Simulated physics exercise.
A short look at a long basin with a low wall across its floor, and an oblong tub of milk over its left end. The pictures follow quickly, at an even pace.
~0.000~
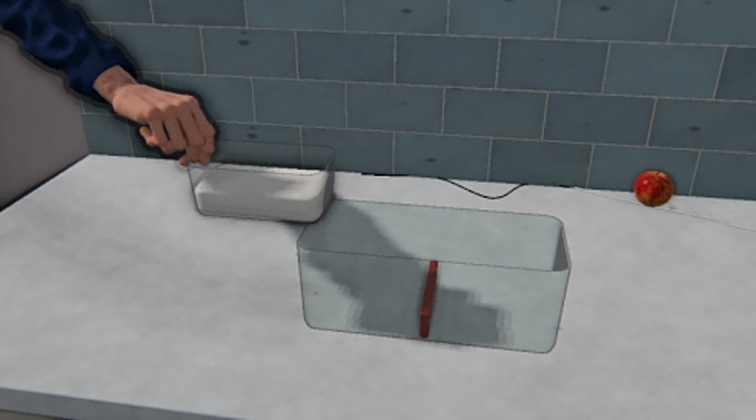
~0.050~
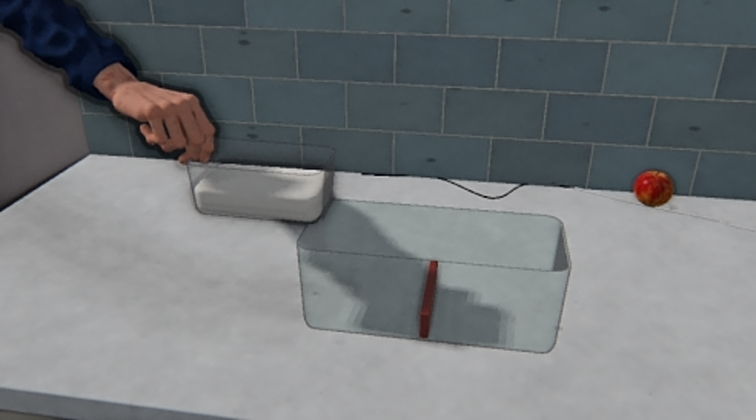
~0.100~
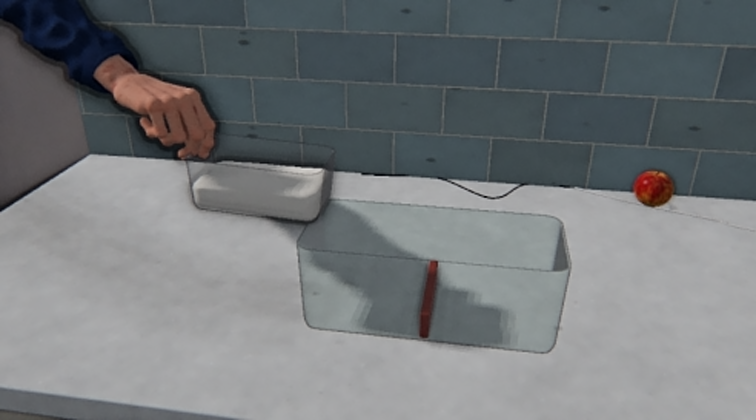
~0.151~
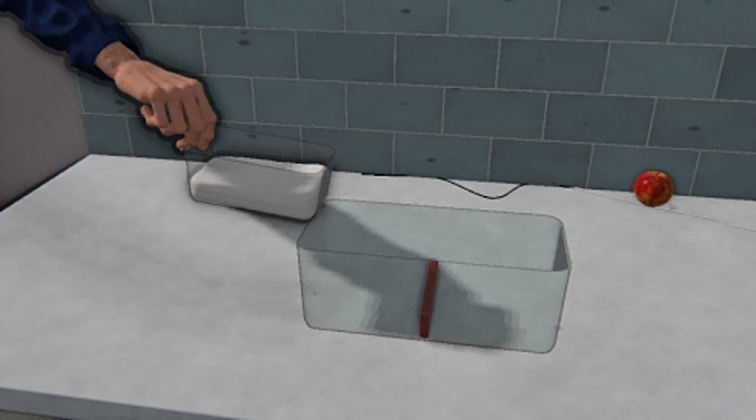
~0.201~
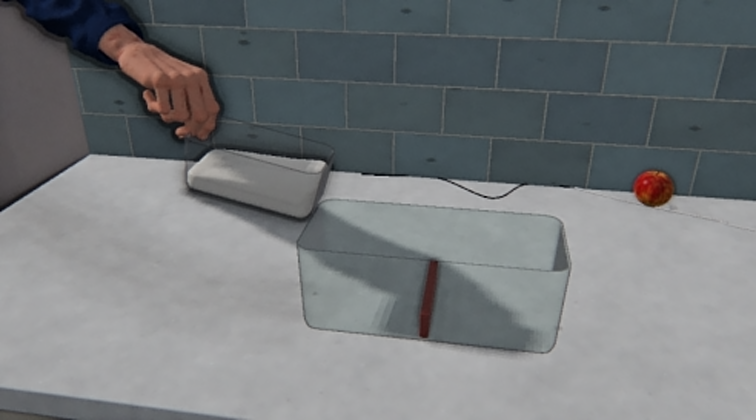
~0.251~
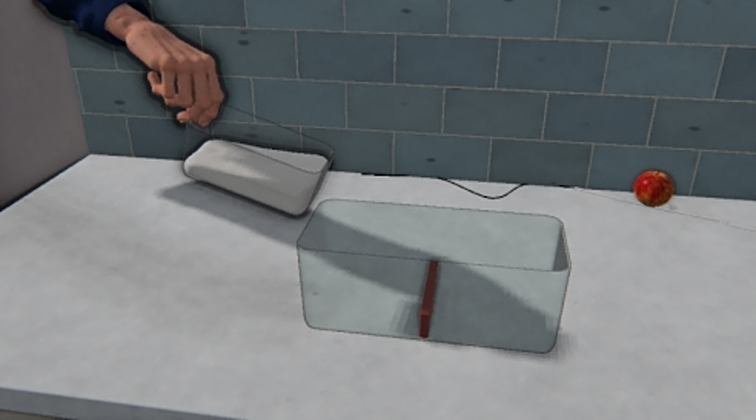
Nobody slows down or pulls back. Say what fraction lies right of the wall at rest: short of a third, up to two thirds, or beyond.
In the end less than a third is right of the wall.
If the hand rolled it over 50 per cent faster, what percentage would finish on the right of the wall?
Roughly 25 in a hundred.
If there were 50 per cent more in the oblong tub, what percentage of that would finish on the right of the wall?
Near 40 %.
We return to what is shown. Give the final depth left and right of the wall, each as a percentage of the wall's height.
Near 60 on the left, 10 on the right.
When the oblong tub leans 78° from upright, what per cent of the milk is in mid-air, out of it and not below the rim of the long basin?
About 50 per cent.
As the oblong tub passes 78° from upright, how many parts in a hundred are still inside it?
Roughly 40 in a hundred.
A moment on, the oblong tub is tipped on its side and 41 per cent is still to pour, 9 is left of the wall and 0 right of it.
Next, the oblong tub is tipped right over and 7 per cent is still to pour, 77 is left of the wall and 6 right of it.
Then the oblong tub is tipped right over and 0 per cent is still to pour, 87 is left of the wall and 10 right of it.
Later the oblong tub is tipped right over and 0 per cent is still to pour, 87 is left of the wall and 11 right of it.
In the end 87 per cent lies left of the wall, 11 right of it and 2 outside.
